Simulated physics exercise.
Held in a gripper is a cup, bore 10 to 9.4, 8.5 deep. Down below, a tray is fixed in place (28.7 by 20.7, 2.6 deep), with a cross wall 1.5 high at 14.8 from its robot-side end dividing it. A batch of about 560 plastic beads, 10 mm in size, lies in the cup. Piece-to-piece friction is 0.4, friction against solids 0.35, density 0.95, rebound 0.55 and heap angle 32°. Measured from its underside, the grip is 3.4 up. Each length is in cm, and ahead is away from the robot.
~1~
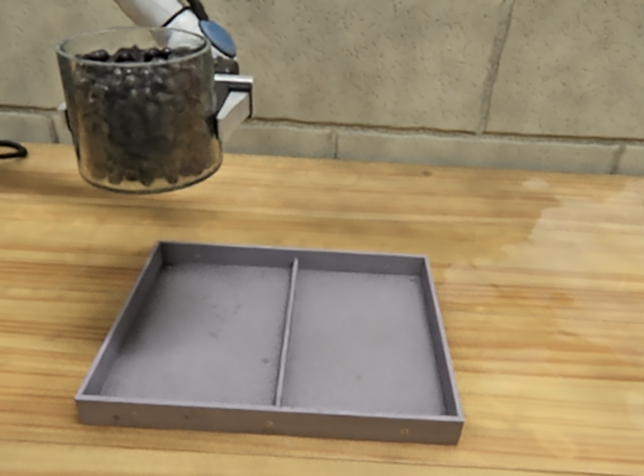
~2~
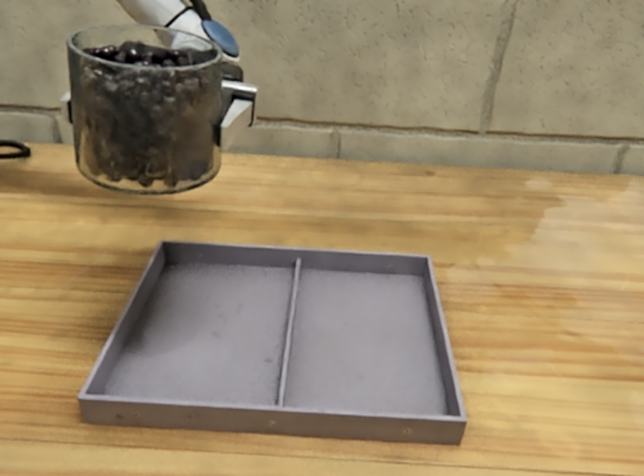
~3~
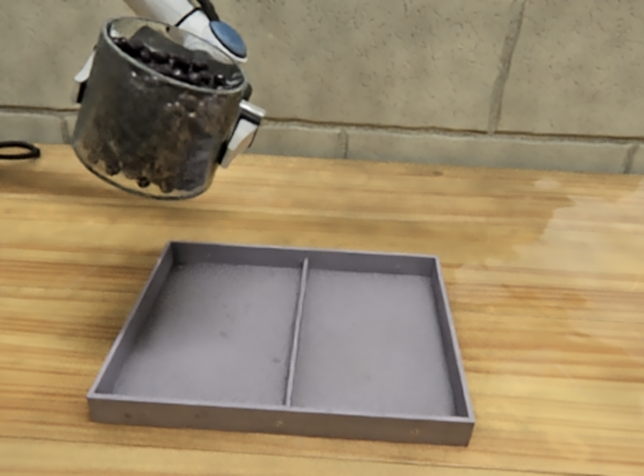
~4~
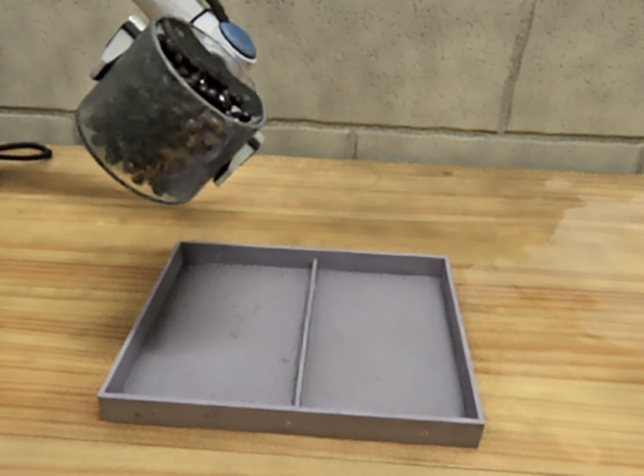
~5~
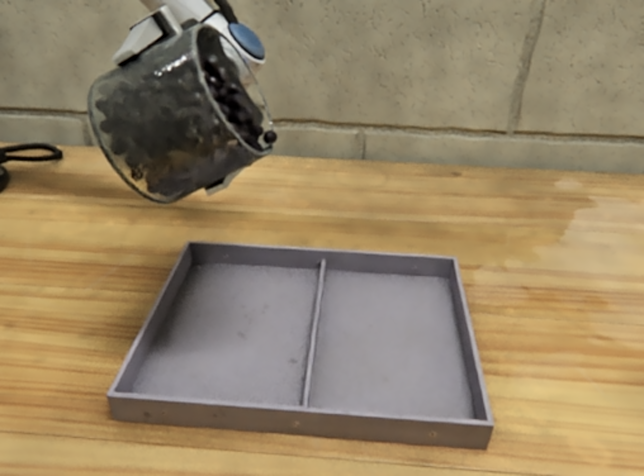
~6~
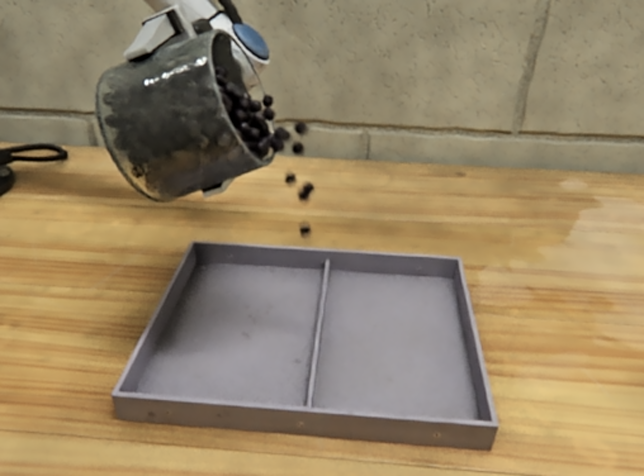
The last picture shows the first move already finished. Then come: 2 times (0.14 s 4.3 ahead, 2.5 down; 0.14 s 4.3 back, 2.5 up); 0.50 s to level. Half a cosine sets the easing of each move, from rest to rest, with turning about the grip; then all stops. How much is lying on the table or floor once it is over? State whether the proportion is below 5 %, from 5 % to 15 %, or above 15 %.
The proportion is below 5 %.
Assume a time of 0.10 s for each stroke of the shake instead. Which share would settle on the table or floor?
The share would be near 5 %.
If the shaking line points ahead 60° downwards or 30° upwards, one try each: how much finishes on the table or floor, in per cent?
You'd get about 0 per cent with the first setting and about 0 per cent with the second.
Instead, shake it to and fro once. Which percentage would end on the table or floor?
Then about 0 per cent.
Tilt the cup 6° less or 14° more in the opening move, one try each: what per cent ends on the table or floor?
About 0 and 0 per cent.
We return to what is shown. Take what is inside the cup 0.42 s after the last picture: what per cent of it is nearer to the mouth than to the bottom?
Near 40 in a hundred.
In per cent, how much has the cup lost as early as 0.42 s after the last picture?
Roughly 20 percent up to then.
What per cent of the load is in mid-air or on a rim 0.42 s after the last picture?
I'd put it near 2 per cent.
Then, 0.42 s after the last picture, tilted 68° forward, highest piece 21 above the table; 444 in the cup, 82 in the far-side part, 23 in the robot-side part, 10 in flight or on a rim.
Then, 0.85 s after the last picture, tilted 26° forward, highest piece 24 above the table; 379 in the cup, 130 in the far-side part, 36 in the robot-side part, 10 on the table or floor, 4 in flight or on a rim.
Then, 1.26 s after the last picture, level, highest piece 25 above the table; 379 in the cup, 133 in the far-side part, 37 in the robot-side part, 10 on the table or floor.
Then, 2.31 s after the last picture, level, highest piece 25 above the table; 379 in the cup, 133 in the far-side part, 37 in the robot-side part, 10 on the table or floor.
Final count, 379 in the cup, 133 in the far-side part, 37 in the robot-side part, 10 on the table or floor. That is 2 % on the table or floor.
